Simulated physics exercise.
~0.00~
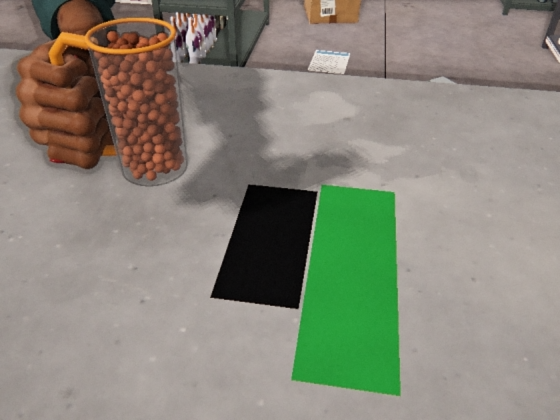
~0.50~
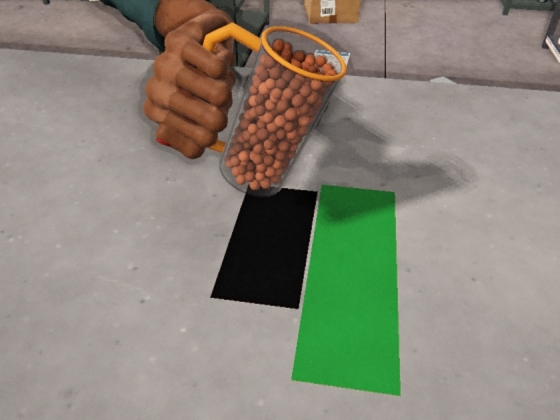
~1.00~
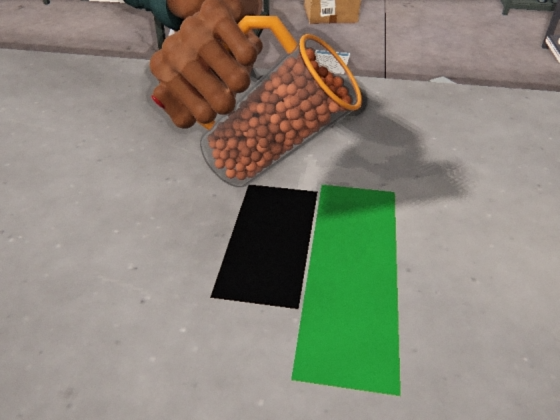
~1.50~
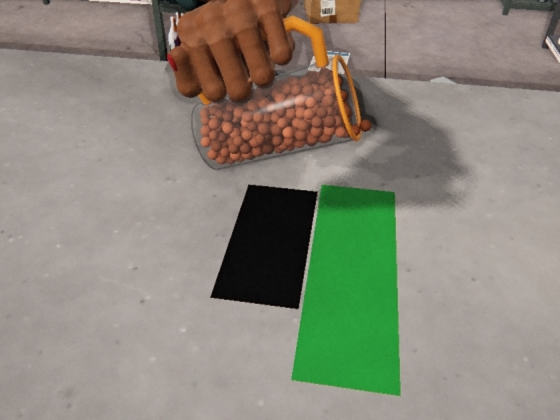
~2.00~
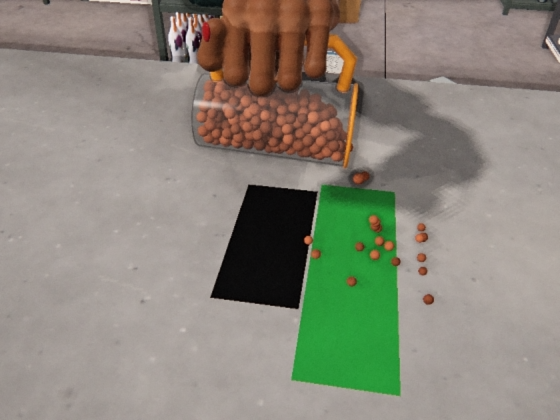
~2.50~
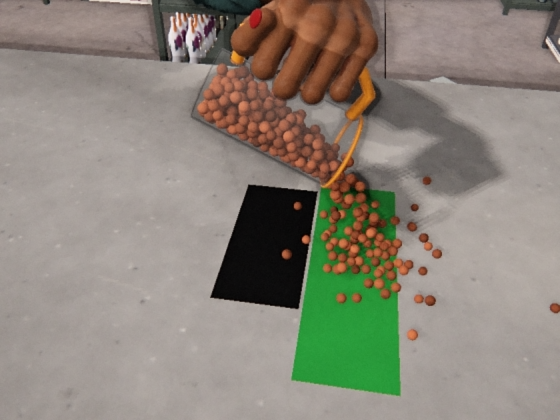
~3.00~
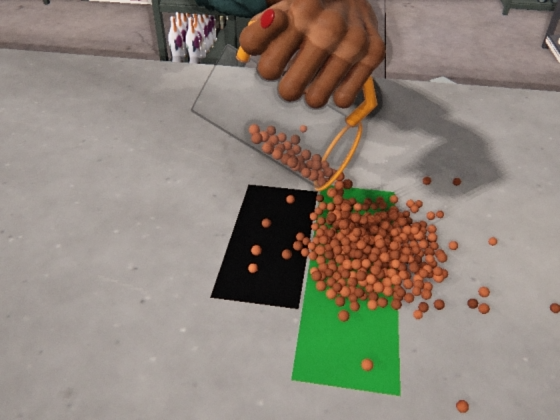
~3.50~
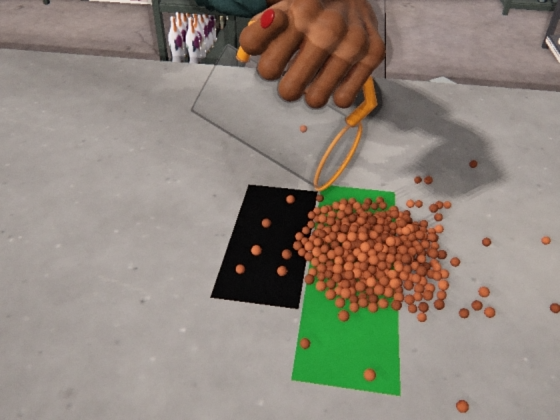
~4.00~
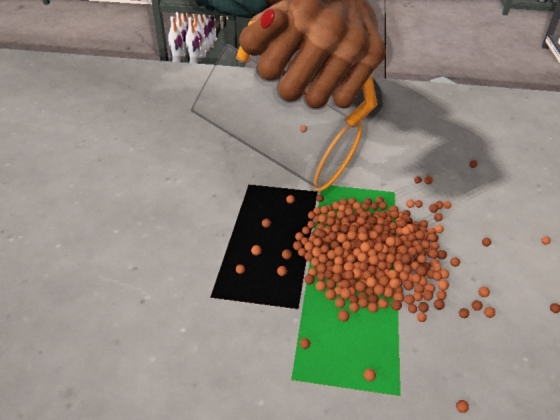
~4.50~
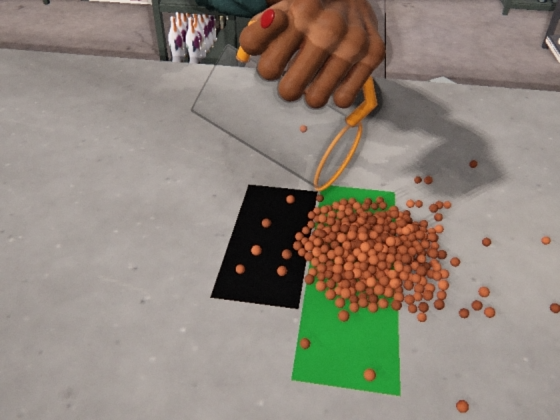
The clip shows a hand moving a clear cup of brown pellets rightward above black and green mats, then tipping it until it empties; most pellets end heaped on the green mat, with others scattered on the grey table and a few on the black mat.
